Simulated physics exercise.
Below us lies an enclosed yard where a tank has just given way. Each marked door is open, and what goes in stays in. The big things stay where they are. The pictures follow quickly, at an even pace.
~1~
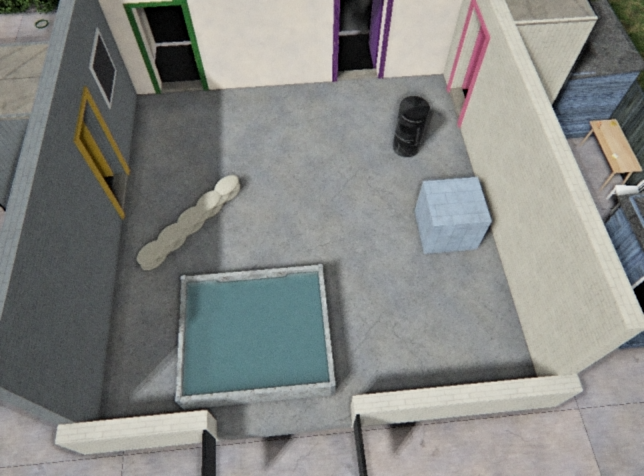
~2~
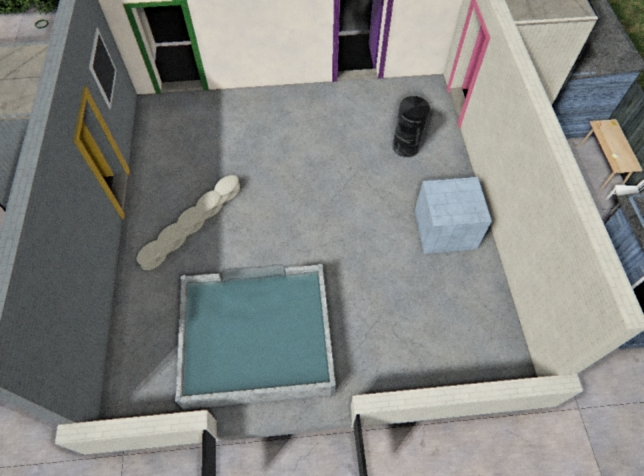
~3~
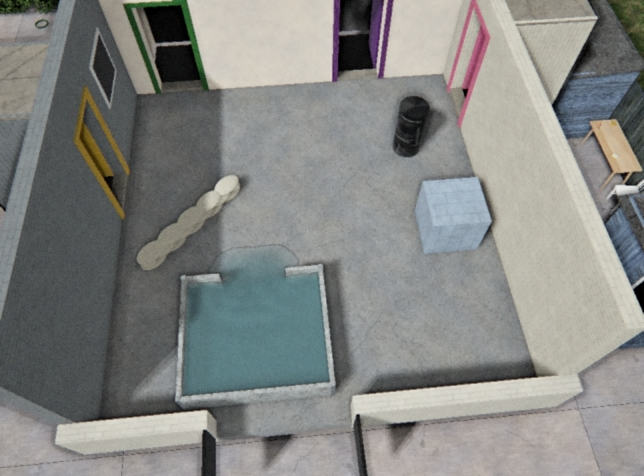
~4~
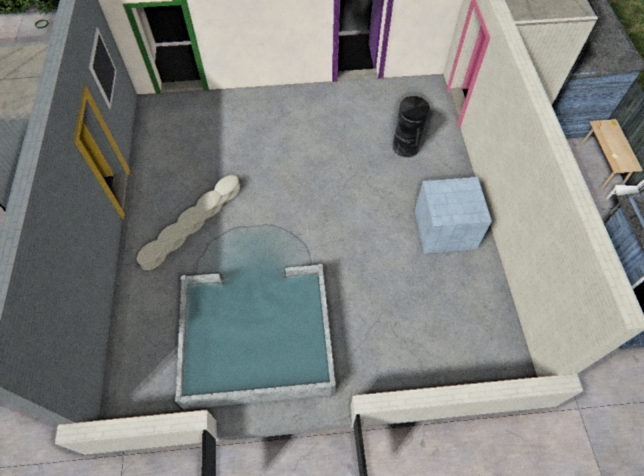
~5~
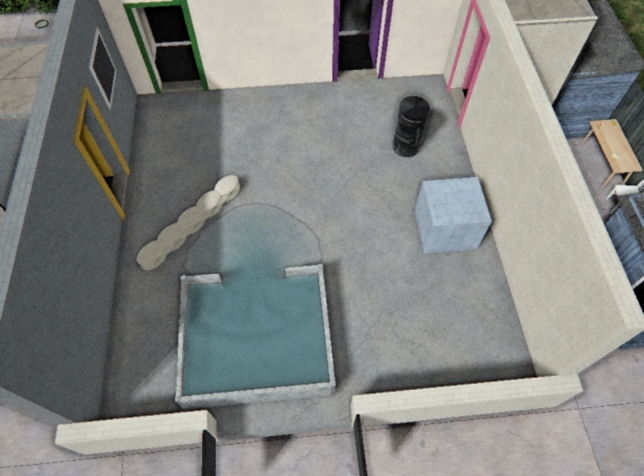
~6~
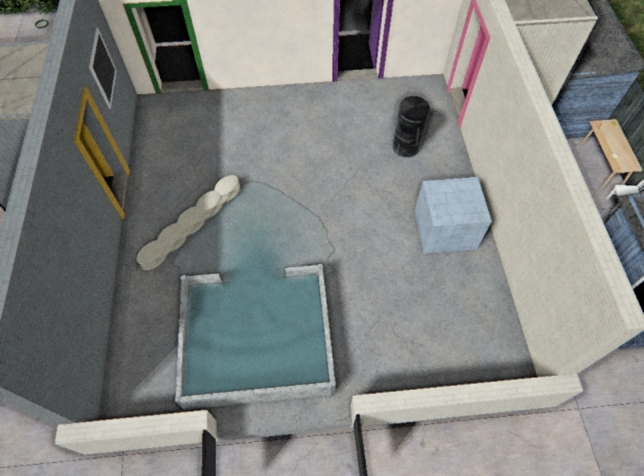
In an enclosed yard with grey flooring, a square tank of still blue-green water opens on its far side, and water pours through the gap, spreading outward across the floor in a widening rounded sheet beside a pale, lumpy barrier.
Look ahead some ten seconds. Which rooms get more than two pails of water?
One by one: The yellow door stays under that; the pink door stays under that; the green door stays under that; the purple door takes more than that.
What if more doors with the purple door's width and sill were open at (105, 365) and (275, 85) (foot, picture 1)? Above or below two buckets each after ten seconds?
In that order: Lets less in, lets more in.
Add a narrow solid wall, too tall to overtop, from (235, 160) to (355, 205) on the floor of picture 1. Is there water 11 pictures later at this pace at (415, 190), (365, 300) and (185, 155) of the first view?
One after the other: No water, dry, awash.
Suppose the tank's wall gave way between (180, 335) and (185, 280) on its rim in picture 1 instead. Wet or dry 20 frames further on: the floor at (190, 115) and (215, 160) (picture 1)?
In that order: Under water, covered.
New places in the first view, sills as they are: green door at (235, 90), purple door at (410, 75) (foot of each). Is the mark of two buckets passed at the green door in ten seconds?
One by one: Green keeps below it.
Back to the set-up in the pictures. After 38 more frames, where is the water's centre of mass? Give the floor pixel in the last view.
Close to (300, 211).
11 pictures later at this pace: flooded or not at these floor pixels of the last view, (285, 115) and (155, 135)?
In that order: Covered, clear.
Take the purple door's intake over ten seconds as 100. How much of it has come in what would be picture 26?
Some 20 per cent.
A moment on, water covers 15 % of the floor; the yellow door not reached, the pink door not reached, the green door not reached, the purple door not reached.
Next, water covers 30 % of the floor; the yellow door not reached, the pink door not reached, the green door not reached, the purple door not reached.
Then, water covers 40 % of the floor; the yellow door not reached, the pink door not reached, the green door wet at the sill, nothing in, the purple door under two buckets in.
Later, water covers 60 % of the floor; the yellow door not reached, the pink door wet at the sill, nothing in, the green door wet at the sill, nothing in, the purple door over two buckets in.
In the end, water covers 80 % of the floor; the yellow door wet at the sill, nothing in, the pink door wet at the sill, nothing in, the green door wet at the sill, nothing in, the purple door over two buckets in.
